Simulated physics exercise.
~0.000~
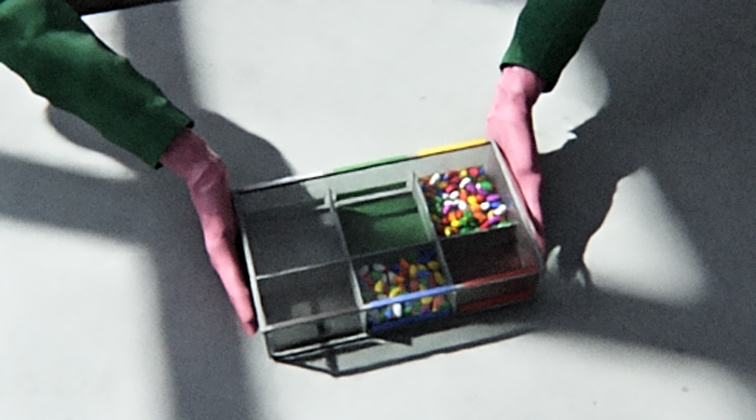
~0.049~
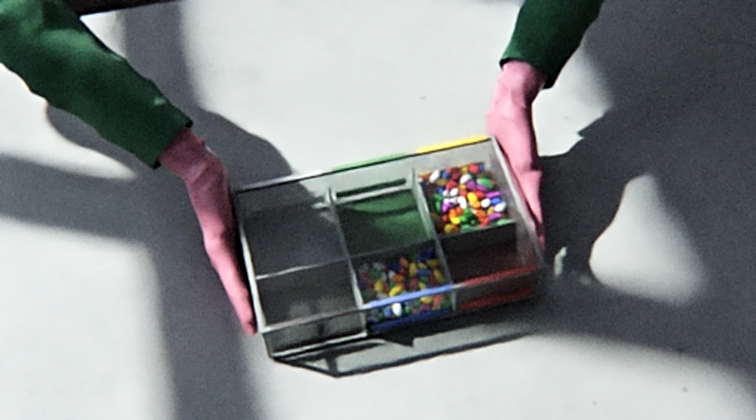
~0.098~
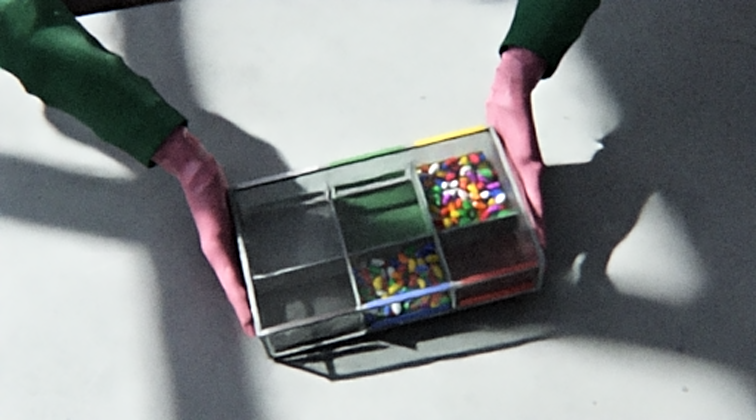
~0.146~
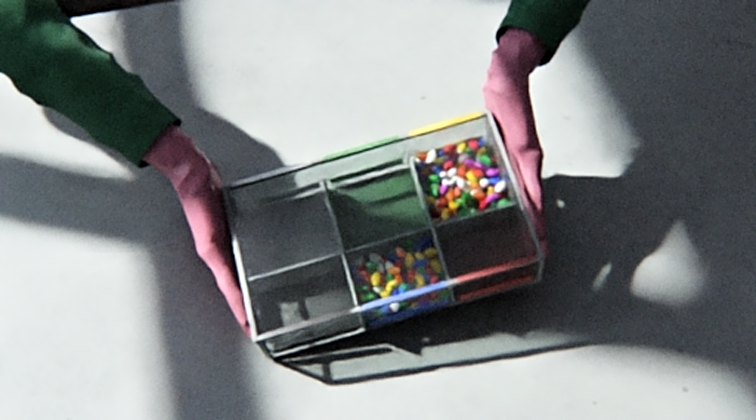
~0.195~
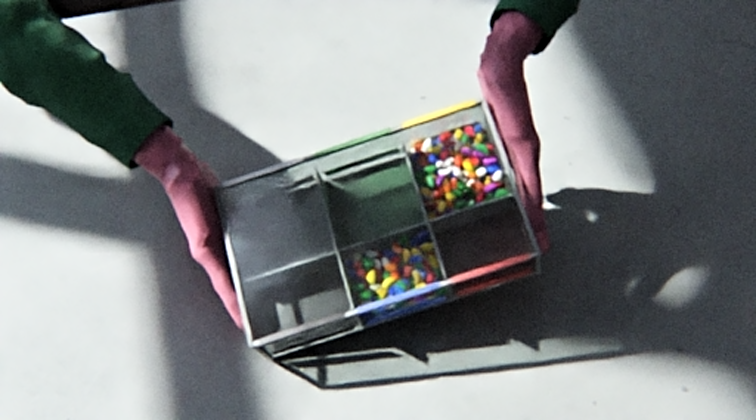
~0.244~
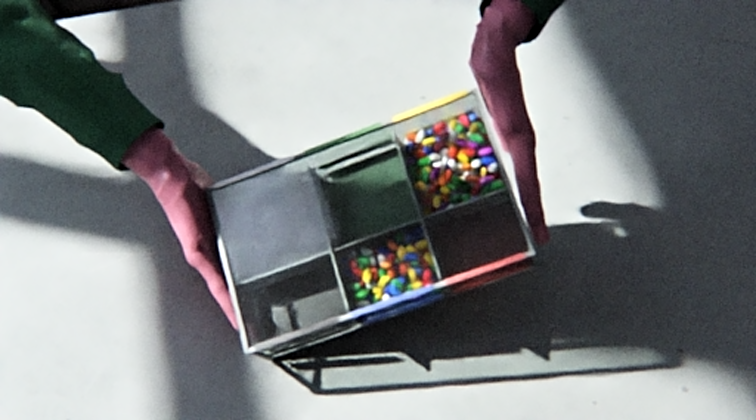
A clear box with six compartments, two of them holding colorful jelly beans, tilted steadily down toward the left as two hands in green sleeves gripped its ends and raised the right side.
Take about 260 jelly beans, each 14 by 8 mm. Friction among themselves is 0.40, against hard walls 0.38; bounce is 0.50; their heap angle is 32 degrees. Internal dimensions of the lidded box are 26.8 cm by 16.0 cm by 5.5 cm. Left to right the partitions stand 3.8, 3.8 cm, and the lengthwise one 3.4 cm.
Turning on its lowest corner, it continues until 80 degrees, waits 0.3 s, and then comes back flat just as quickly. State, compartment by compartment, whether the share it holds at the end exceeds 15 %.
Red: Does not exceed; blue: Exceeds; green: Does not exceed; yellow: Exceeds; white: Does not exceed; black: Does not exceed.
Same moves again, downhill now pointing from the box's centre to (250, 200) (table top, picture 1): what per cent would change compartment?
25 %.
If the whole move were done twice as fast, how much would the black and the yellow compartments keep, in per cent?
Black 25 %; yellow 20 %.
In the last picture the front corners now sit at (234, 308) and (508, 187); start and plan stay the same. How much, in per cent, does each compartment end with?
Result - red: 0 %; blue: 25 %; green: 10 %; yellow: 45 %; white: 20 %; black: 0 %.
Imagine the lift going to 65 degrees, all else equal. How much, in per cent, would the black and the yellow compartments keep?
With that change it's black at 5 per cent and yellow at 40 per cent.
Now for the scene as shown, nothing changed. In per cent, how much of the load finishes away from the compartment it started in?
Estimate: Some 40 %.
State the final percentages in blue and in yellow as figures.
In the blue compartment 65 percent, in the yellow 20 percent.
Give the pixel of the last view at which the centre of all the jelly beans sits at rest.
After settling, the middle sits near (400, 289).
Then, at 0.93 s, tilt 80 degrees; red 5 %, blue 50 %, green 5 %, yellow 35 %, black 5 %.
Then, at 1.38 s, tilt 42 degrees; red 5 %, blue 65 %, green 5 %, yellow 20 %, black 5 %.
After 1.91 s, tilt 0 degrees; red 5 %, blue 65 %, green 5 %, yellow 20 %, black 5 %.
In the end, at 2.4 s, red 5 %, blue 65 %, green 5 %, yellow 20 %, white 0 %, black 5 %.
